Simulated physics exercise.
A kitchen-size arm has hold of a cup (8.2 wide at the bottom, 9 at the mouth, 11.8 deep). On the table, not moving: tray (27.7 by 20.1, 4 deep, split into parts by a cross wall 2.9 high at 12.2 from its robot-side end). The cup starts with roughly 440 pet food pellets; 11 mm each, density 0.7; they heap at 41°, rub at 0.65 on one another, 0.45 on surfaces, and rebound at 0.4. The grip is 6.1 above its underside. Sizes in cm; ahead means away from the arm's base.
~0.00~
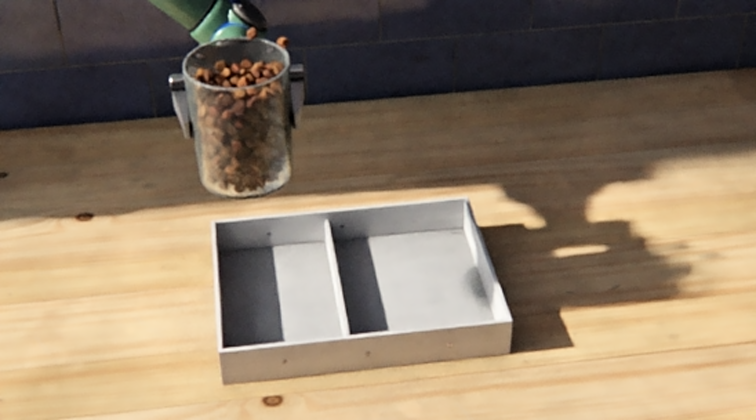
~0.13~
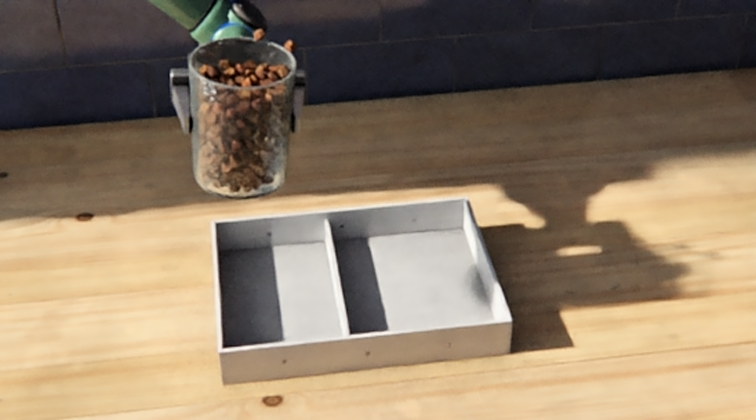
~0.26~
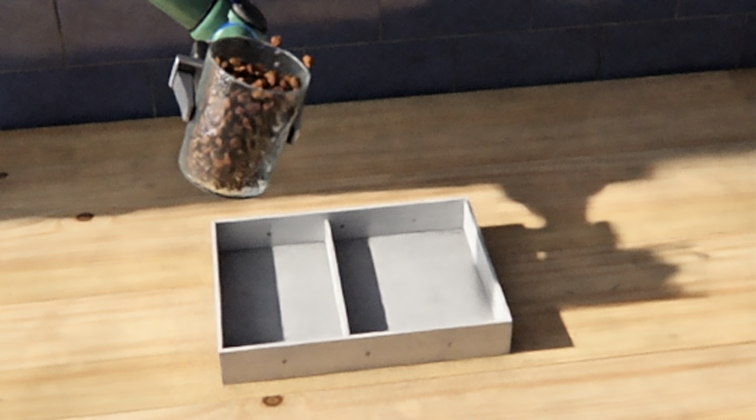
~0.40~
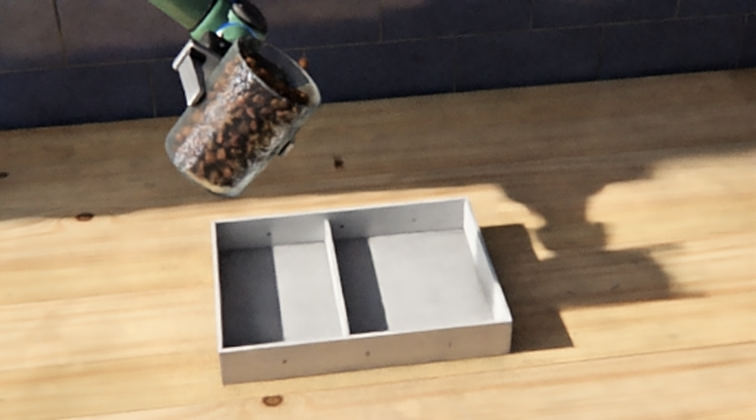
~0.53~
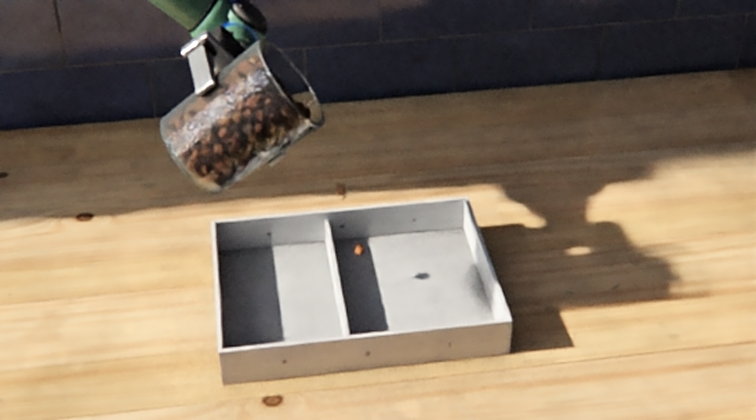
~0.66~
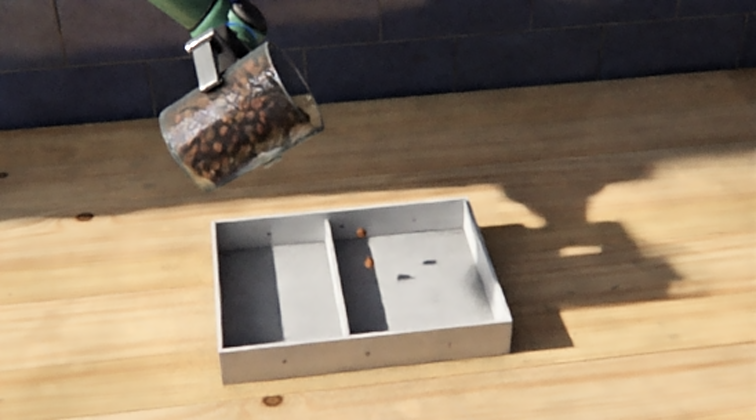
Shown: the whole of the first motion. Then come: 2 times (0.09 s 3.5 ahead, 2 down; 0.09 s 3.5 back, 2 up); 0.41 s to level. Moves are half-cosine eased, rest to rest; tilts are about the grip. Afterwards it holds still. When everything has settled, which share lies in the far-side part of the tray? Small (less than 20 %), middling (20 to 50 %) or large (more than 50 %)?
Share in the far-side part of the tray: Small (less than 20 %).
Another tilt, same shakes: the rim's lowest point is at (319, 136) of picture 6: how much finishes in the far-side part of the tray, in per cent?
Some 20 per cent.
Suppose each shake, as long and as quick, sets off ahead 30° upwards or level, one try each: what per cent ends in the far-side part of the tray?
About 45 and 25 per cent.
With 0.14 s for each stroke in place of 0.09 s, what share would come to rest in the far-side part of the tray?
Then about 5 per cent.
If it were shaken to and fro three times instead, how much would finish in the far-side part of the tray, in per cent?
It would be near 15 per cent.
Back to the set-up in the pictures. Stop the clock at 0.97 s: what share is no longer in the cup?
About 5 per cent by then.
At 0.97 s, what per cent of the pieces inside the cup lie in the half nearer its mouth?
Some 45 per cent.
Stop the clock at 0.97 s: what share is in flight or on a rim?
About 3 per cent.
After 0.97 s, tilted 60° forward, highest piece 26 above the table; 409 in the cup, 14 in the far-side part, 15 in flight or on a rim.
After 1.28 s, tilted 19° forward, highest piece 28 above the table; 384 in the cup, 51 in the far-side part, 1 in the robot-side part, 1 on the table or floor, 1 in flight or on a rim.
After 1.63 s, level, highest piece 30 above the table; 384 in the cup, 52 in the far-side part, 1 in the robot-side part, 1 on the table or floor.
After 2.68 s, level, highest piece 30 above the table; 384 in the cup, 52 in the far-side part, 1 in the robot-side part, 1 on the table or floor.
In the end, 384 in the cup, 52 in the far-side part, 1 in the robot-side part, 1 on the table or floor. That is 12 % in the far-side part of the tray.
